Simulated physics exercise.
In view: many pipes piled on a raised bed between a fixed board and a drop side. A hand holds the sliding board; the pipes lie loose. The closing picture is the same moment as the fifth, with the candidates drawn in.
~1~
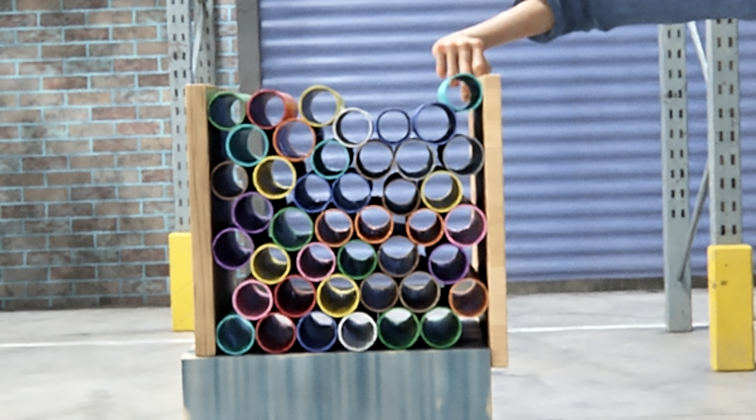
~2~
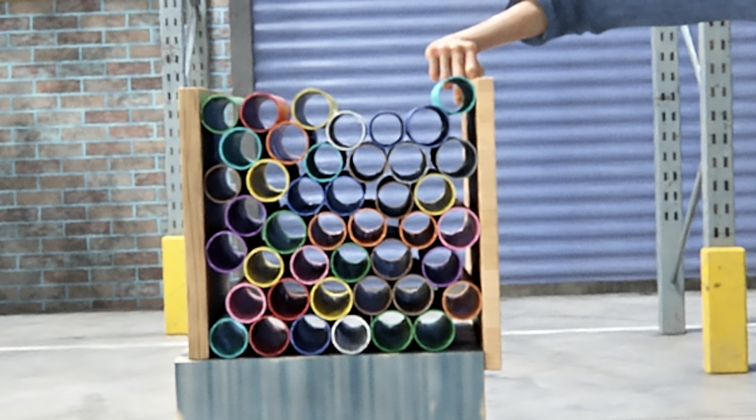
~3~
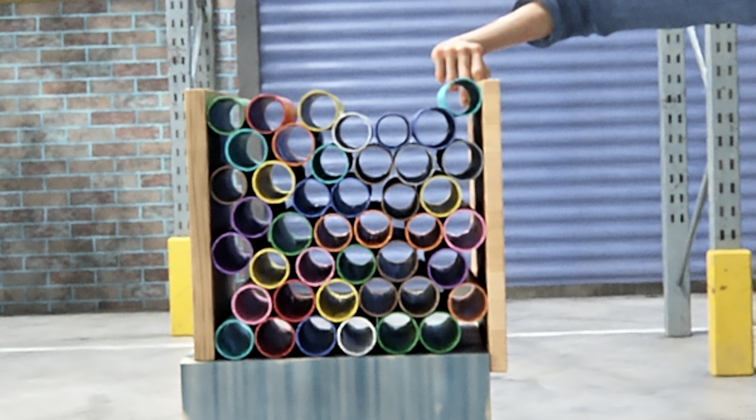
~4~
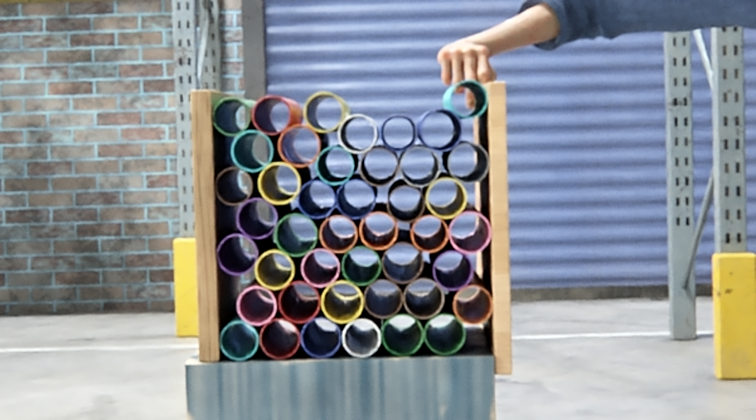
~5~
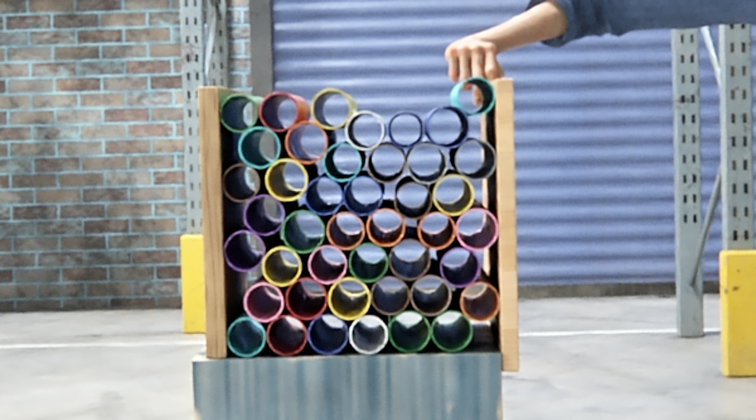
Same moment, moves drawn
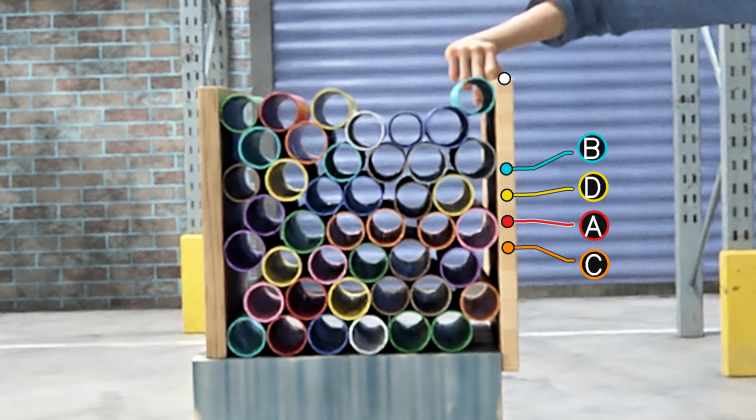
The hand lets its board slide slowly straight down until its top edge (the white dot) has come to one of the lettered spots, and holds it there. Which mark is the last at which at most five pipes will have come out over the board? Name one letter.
Lower it to C and no more.
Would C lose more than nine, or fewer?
Fewer than nine.
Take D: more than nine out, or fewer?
At D, fewer than nine.
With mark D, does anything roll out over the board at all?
Yes.
On the copy, A at (507, 221); B at (506, 169); C at (508, 247); D at (507, 195); the white dot at (504, 78).
On C. First, top of the board (497, 151).
Then, top of the board (499, 232).
Finally, top of the board (499, 247), three out over the board.
By contrast, A three out over the board; B one out over the board; D one out over the board.
